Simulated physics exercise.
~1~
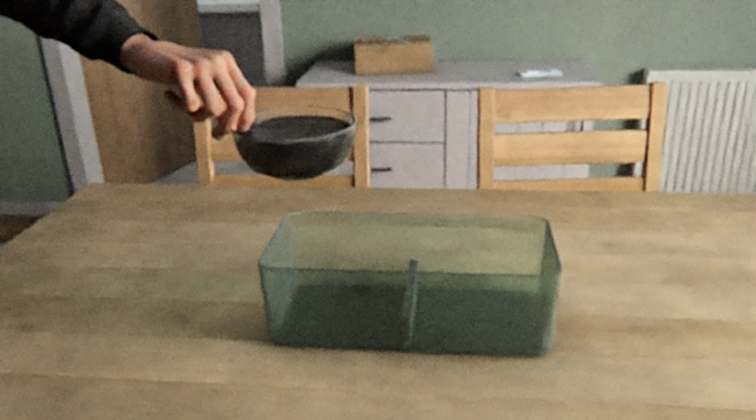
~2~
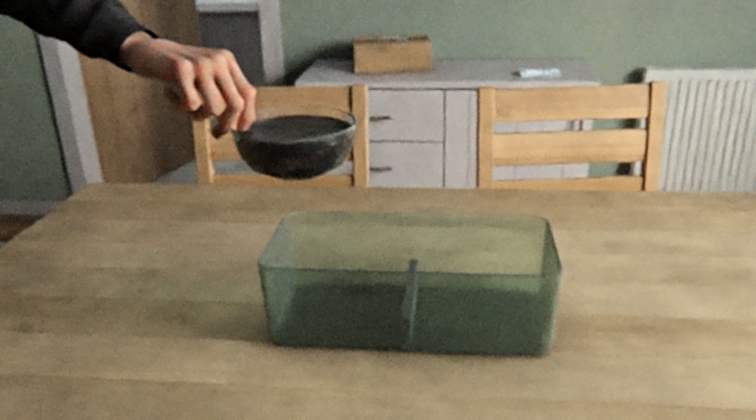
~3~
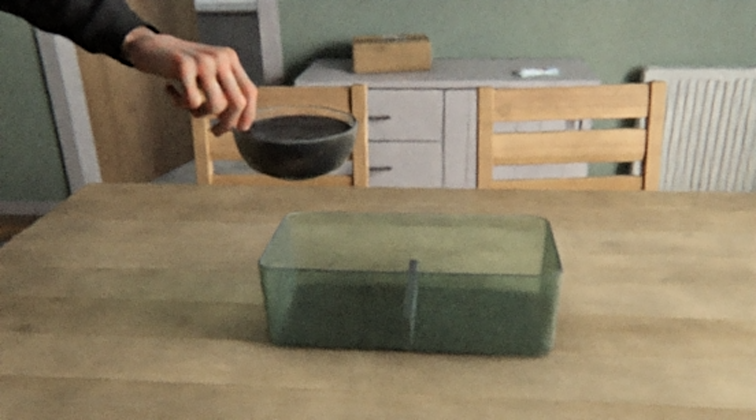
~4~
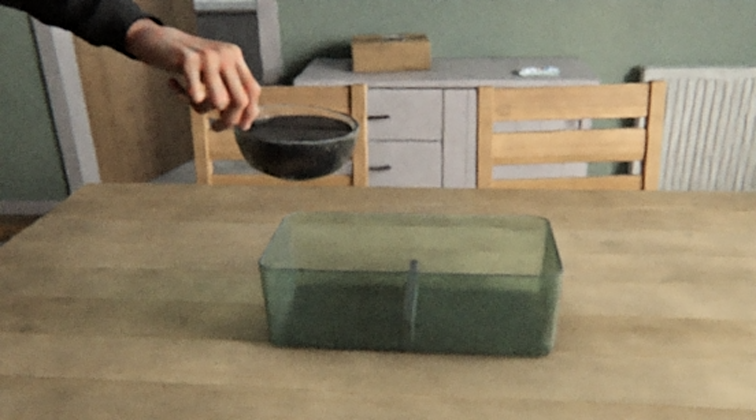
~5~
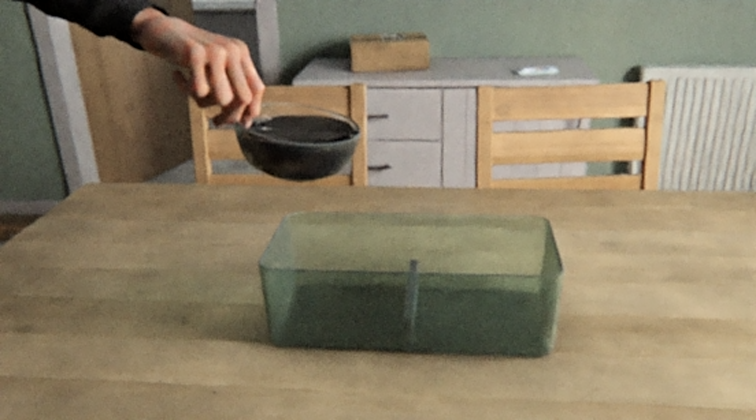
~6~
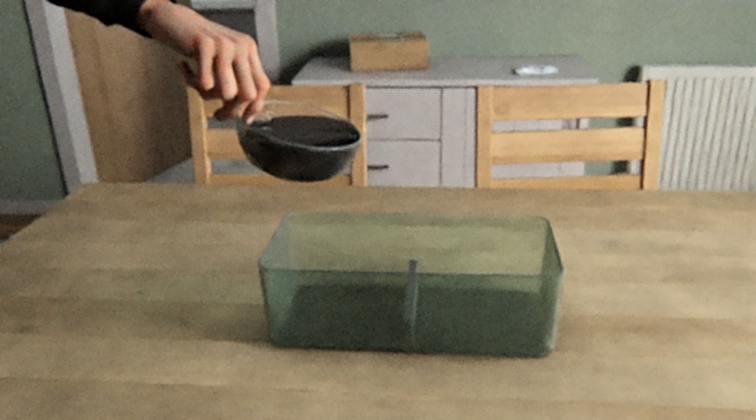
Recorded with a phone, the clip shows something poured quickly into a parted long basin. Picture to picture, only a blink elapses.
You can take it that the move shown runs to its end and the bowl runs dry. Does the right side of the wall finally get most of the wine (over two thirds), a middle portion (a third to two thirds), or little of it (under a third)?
It gets a middle portion.
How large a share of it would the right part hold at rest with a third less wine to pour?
Near 20 parts in a hundred.
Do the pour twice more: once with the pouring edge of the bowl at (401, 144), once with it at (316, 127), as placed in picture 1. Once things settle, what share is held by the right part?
It would come to near 85 per cent, and then near 5 per cent.
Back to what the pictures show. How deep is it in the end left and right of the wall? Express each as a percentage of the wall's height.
On the left it is 30 per cent, on the right 20.
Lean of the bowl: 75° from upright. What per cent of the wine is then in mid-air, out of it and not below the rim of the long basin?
Share: Approx. 40 %.
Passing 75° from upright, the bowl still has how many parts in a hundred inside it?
It works out to close to 25 percent.
A moment on, the bowl is tipped on its side and 26 per cent is still to pour, 12 is left of the wall and 22 right of it.
Next, the bowl is tipped right over and 0 per cent is still to pour, 52 is left of the wall and 44 right of it.
Then the bowl is tipped right over and 0 per cent is still to pour, 55 is left of the wall and 44 right of it.
Later the bowl is tipped right over and 0 per cent is still to pour, 55 is left of the wall and 44 right of it.
At rest 55 per cent lies left of the wall, 44 right of it and 1 outside.
